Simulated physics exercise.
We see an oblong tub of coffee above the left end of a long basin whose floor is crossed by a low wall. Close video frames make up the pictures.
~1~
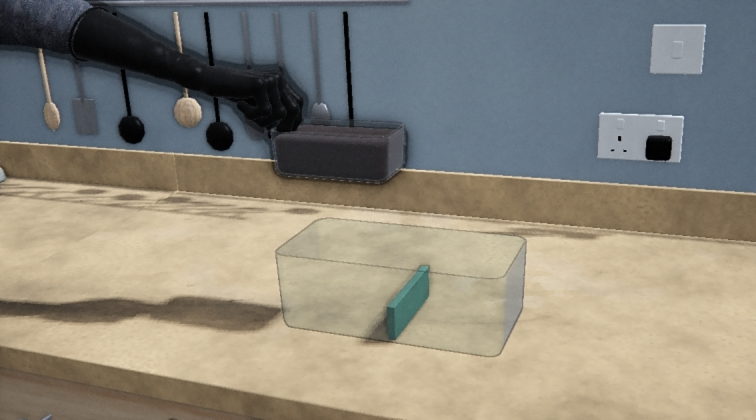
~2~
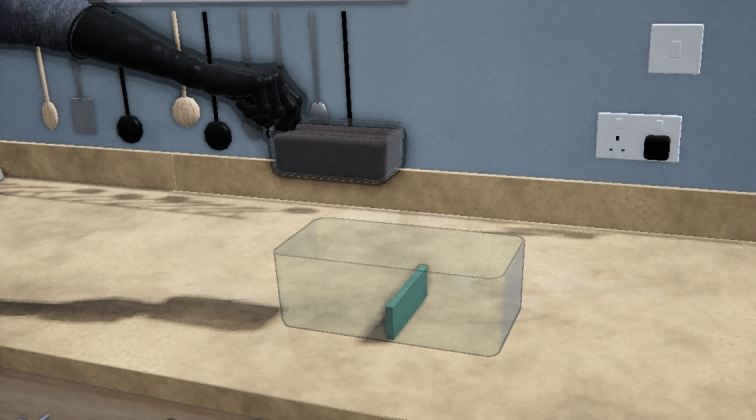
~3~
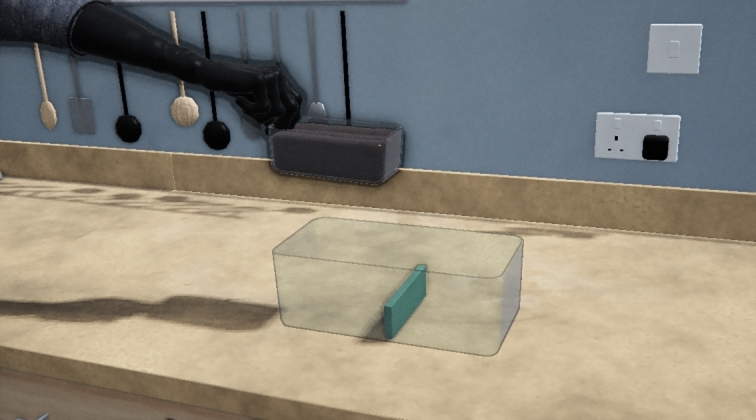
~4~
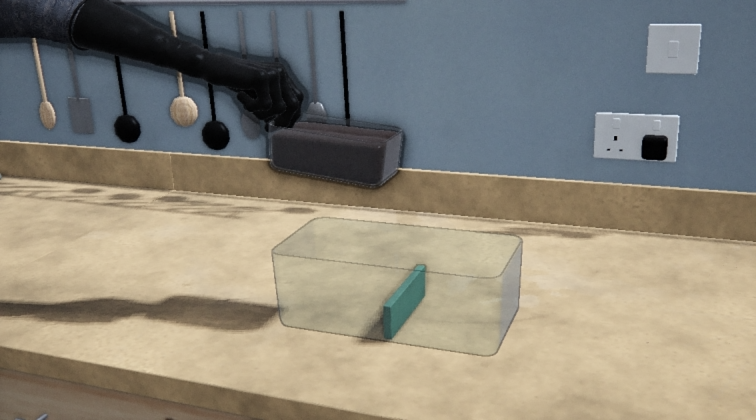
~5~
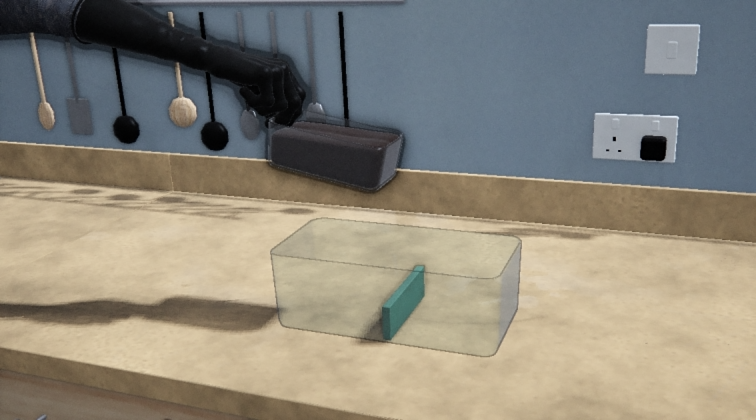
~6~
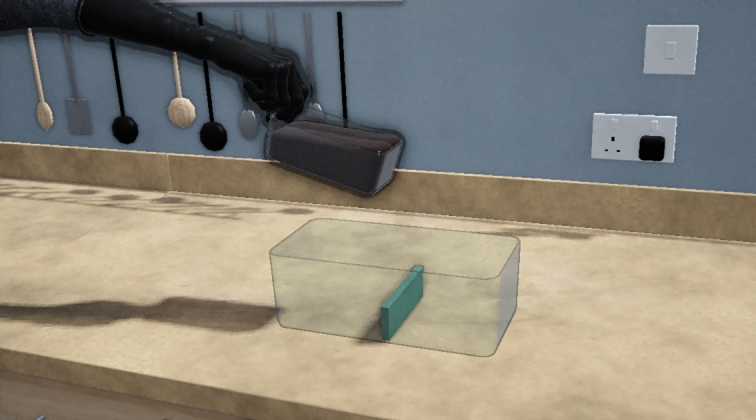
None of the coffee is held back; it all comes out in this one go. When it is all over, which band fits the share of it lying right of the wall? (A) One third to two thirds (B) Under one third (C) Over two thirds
The answer is C.
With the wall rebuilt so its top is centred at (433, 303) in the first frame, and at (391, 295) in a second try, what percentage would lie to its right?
50 %, then 80 %.
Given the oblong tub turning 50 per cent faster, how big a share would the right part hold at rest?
75 per cent or thereabouts.
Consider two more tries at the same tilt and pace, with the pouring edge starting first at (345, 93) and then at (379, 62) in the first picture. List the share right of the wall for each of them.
About 40 and 70 per cent.
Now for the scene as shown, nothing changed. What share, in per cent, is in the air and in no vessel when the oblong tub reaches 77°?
45 %.
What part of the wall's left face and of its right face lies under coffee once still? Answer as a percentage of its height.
The left reads 10 in a hundred and the right 50 in a hundred.
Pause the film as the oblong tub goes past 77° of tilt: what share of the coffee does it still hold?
25 %.
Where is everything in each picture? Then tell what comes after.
The first picture shows tilt 0°; pouring edge (396, 132); surface from (287, 131) to (396, 137); the long basin's rim runs from (297, 236) to (516, 259); the wall's top is at (409, 286).
The second picture shows tilt 1°; pouring edge (395, 132); surface from (285, 130) to (395, 137).
The third picture shows tilt 3°; pouring edge (394, 134); surface from (285, 129) to (394, 137).
The fourth picture shows tilt 6°; pouring edge (394, 137); surface from (284, 128) to (394, 139).
The fifth picture shows tilt 10°; pouring edge (394, 143); surface from (283, 128) to (394, 141).
The sixth picture shows tilt 16°; pouring edge (394, 149); surface from (283, 127) to (395, 145); 1 per cent is over the edge.
A moment on, the oblong tub is tipped on its side and 23 per cent is still to pour, 0 is left of the wall and 31 right of it.
Next, the oblong tub is tipped right over and 3 per cent is still to pour, 13 is left of the wall and 78 right of it.
Then the oblong tub is tipped right over and 0 per cent is still to pour, 18 is left of the wall and 79 right of it.
Later the oblong tub is tipped right over and 0 per cent is still to pour, 18 is left of the wall and 79 right of it.
Finally, 18 per cent lies left of the wall, 79 right of it and 3 outside.
